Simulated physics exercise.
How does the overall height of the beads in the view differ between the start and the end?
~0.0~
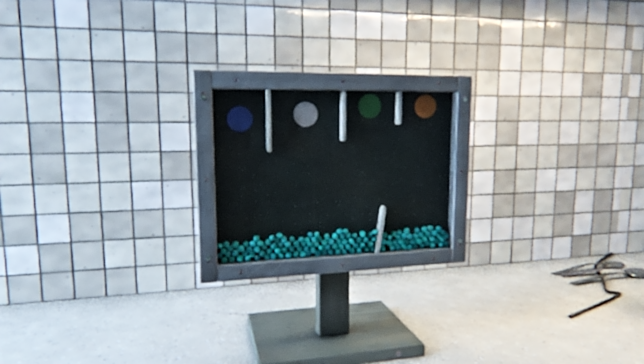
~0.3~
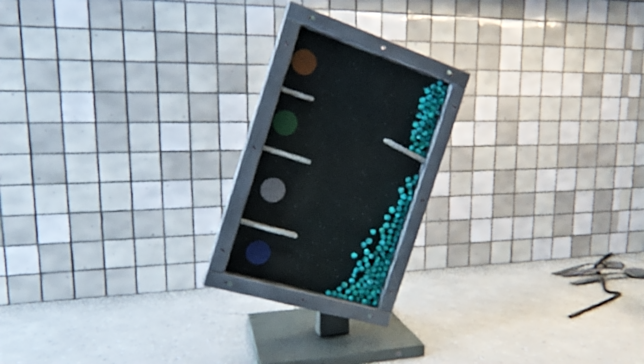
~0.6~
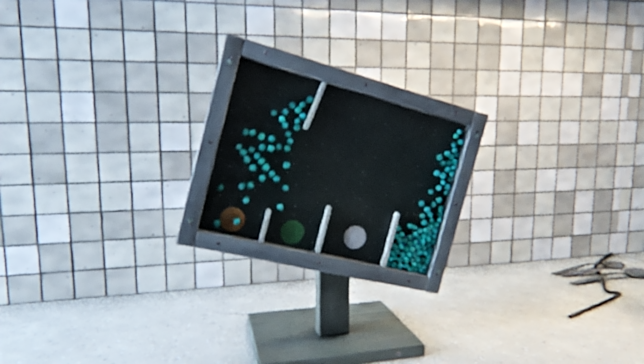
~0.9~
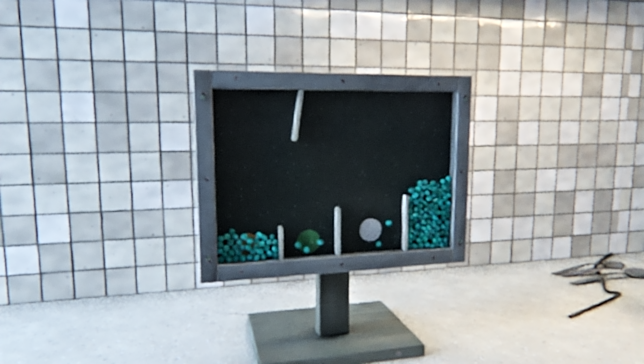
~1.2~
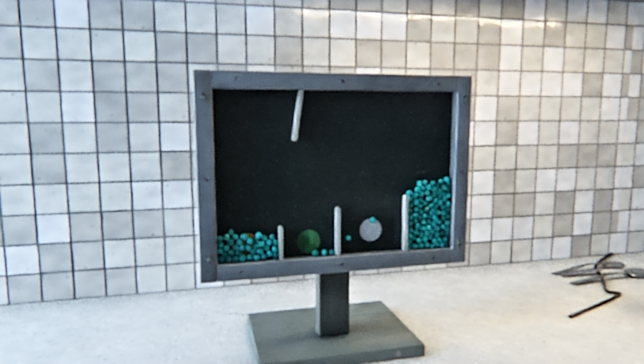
At the start the beads lie low in a flat layer along the bottom of the box. At the end they sit somewhat higher overall, with a tall heap in the right pocket and a smaller one in the left.
At the start, turquoise beads lie in a flat layer along the bottom of a dark framed box on a stand, with four coloured dots between short dividers along its top. The box turns counterclockwise, and the beads slide into a tall heap against the right side, some held above a small slanted bar. As the dots swing to the bottom, the held beads spill down at the left. The box stops upside down, with a large heap over the right pocket, a smaller one in the left pocket, and only a few stray beads in the middle two.
